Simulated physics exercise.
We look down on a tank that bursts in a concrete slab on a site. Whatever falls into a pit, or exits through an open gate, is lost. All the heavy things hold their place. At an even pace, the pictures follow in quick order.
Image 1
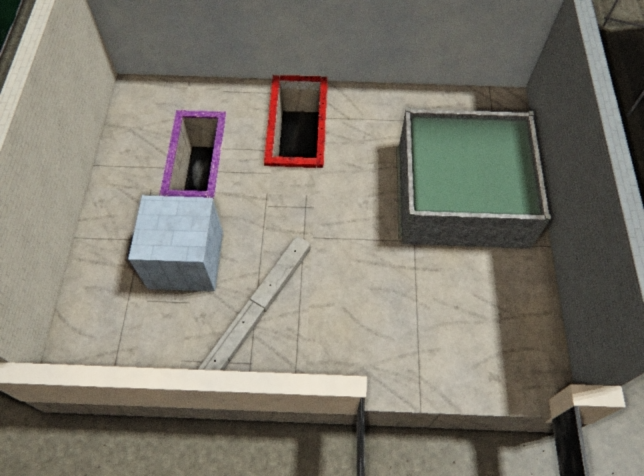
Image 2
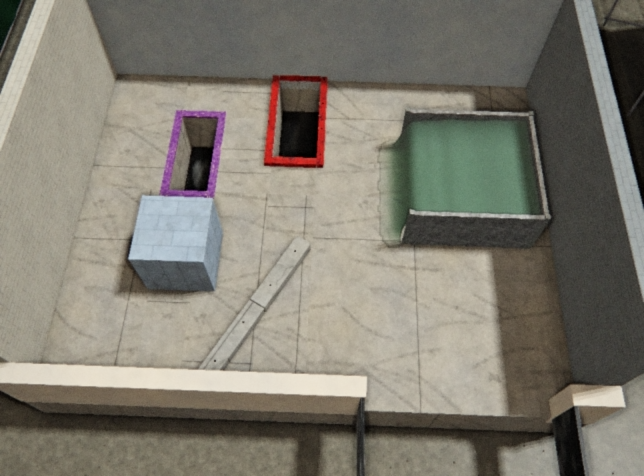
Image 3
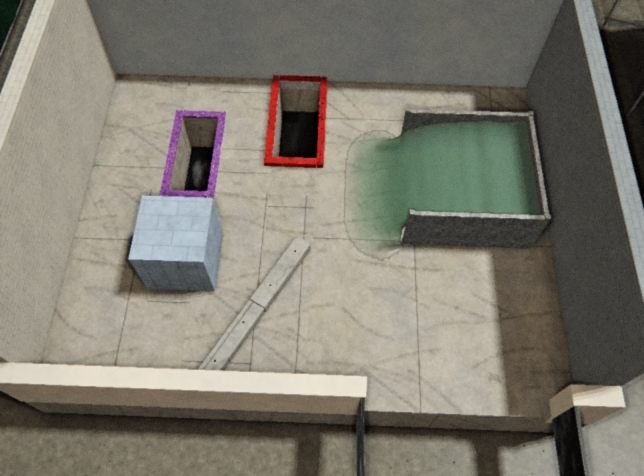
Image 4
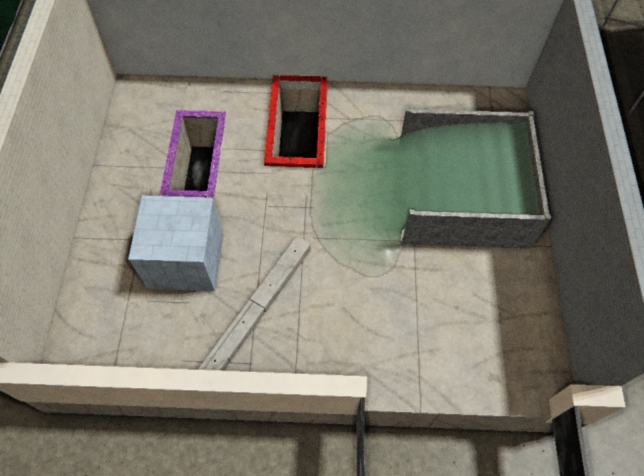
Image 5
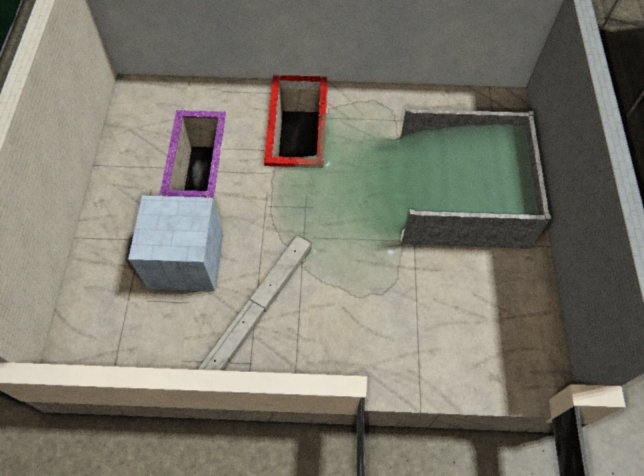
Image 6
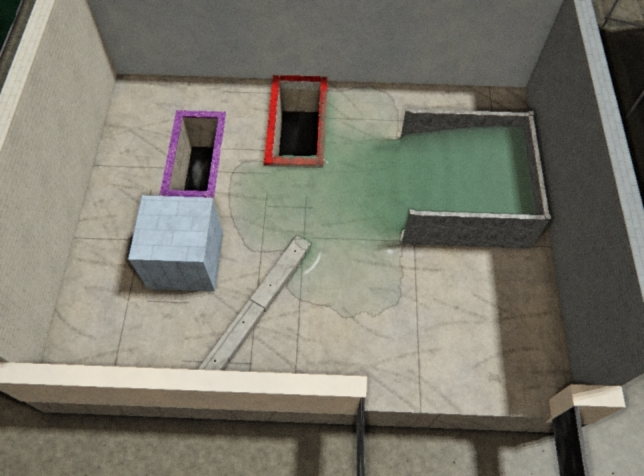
At the start, a square tank of green liquid sits whole on a walled slab, with a purple-rimmed hole, a red-rimmed hole, a pale block and a slanted strip to its left. The tank's left side bursts open and liquid pours out, spreading widely leftward past the red-rimmed hole and around the strip's upper end.
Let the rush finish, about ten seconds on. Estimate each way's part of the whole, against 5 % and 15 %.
My prediction: The gate will capture a light share below five per cent; the red pit will capture a heavy share beyond fifteen per cent; the purple pit will capture a heavy share beyond fifteen per cent.
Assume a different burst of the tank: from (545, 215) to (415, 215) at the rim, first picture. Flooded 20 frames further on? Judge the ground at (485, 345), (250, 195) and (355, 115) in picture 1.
First spot submerged, second spot spared, third spot spared.
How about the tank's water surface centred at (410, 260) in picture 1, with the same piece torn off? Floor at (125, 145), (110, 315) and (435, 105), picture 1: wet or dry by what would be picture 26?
Well, first one got wet, second one got wet, third one stays dry.
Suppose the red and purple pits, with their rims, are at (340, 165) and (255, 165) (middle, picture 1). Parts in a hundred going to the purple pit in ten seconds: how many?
Purple: About 6 %.
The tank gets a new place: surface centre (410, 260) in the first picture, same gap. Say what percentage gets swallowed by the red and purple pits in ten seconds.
Red 2 %, purple 35 %.
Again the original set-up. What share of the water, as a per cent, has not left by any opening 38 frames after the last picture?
Near 66 in a hundred.
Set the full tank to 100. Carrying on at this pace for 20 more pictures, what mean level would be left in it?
Estimate: Close to 16 %.
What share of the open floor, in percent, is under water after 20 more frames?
I'd say 70 per cent.
A moment on, water covers 35 % of the floor; the gate 0 %, the red pit 7 %, the purple pit 3 %.
Next, water covers 45 % of the floor; the gate 0 %, the red pit 13 %, the purple pit 8 %.
Then, water covers 70 % of the floor; the gate 0 %, the red pit 16 %, the purple pit 13 %.
Later, water covers 90 % of the floor; the gate 1 %, the red pit 17 %, the purple pit 17 %.
In the end, water covers 95 % of the floor; the gate 3 %, the red pit 17 %, the purple pit 24 %.
